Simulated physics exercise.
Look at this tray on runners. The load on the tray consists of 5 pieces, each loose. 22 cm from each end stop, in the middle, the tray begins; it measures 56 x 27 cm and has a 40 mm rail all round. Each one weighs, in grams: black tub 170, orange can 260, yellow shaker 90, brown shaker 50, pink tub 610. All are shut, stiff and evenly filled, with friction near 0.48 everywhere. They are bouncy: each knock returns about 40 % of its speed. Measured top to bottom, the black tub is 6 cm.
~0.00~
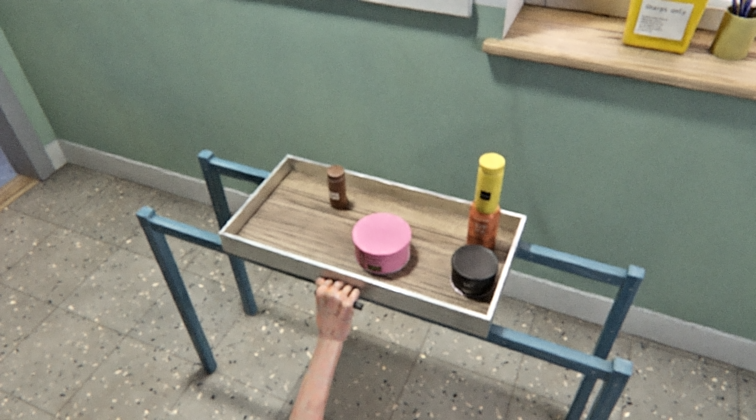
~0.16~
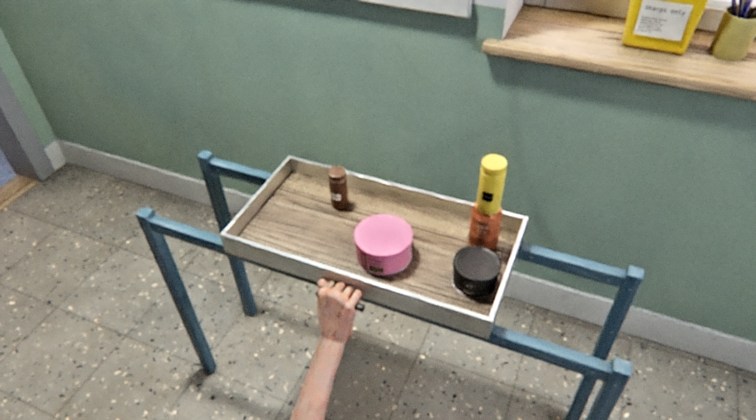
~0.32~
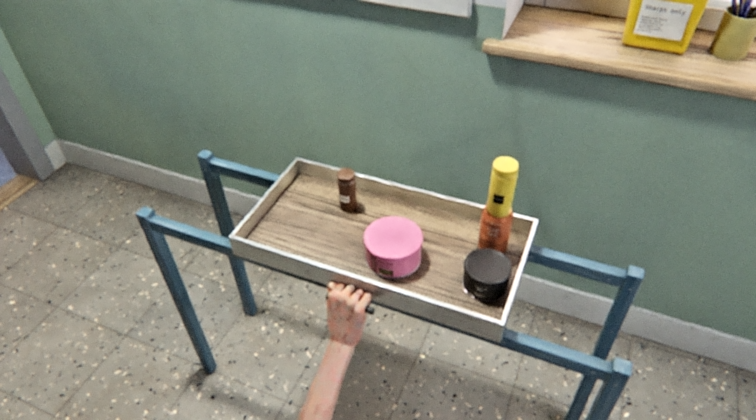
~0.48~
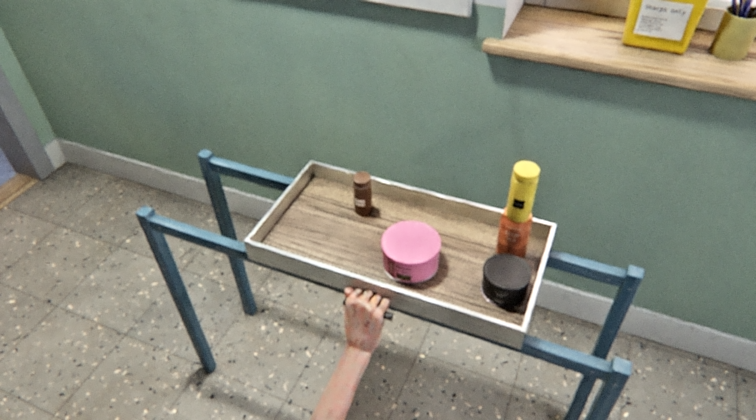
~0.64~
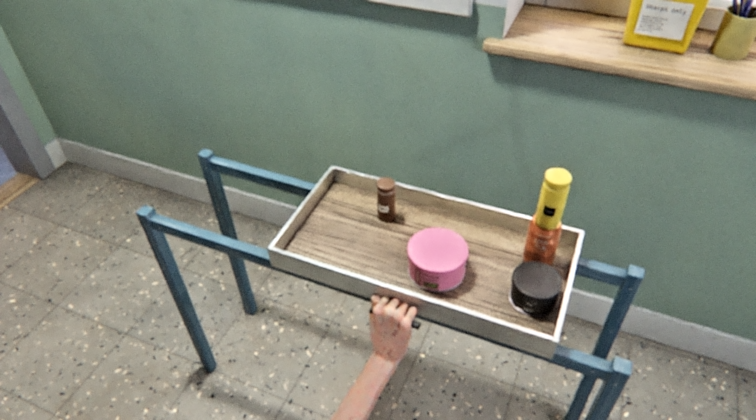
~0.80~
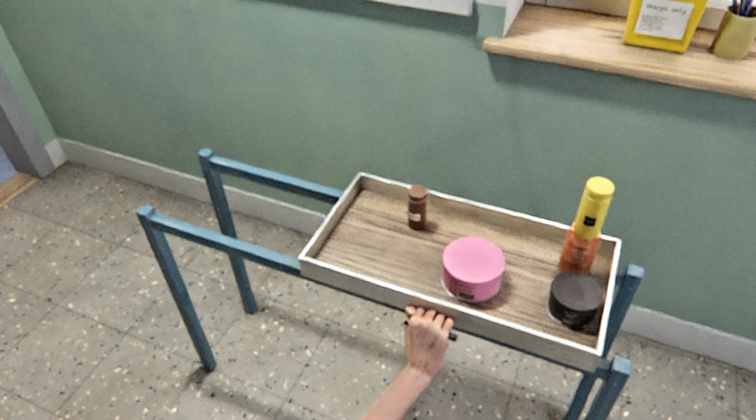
Wooden tray holding a pink tub, black tub, brown shaker and stacked yellow and orange containers sliding right along blue rails, hand gripping its front.
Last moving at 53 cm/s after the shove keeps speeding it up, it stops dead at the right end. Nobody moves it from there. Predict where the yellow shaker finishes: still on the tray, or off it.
Off the tray.
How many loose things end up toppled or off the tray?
The answer: 2.
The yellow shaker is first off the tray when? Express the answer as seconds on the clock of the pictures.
1.1 s, roughly.
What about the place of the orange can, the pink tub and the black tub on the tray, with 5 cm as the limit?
Orange can: Remains in place; pink tub: Remains in place; black tub: Remains in place.
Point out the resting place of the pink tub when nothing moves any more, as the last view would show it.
Look near (499, 278) and you'll find it.
By 1.20 s, tray has slid 22 cm right; yellow shaker now off the tray; brown shaker on its side; pink tub 2 cm from its spot.
By 1.50 s, tray has slid 22 cm right; brown shaker on its side; pink tub 2 cm from its spot.
When it is over (1.8 s), off the tray, yellow shaker; lying over on the tray, brown shaker; the other 3 within 5 cm of the start.
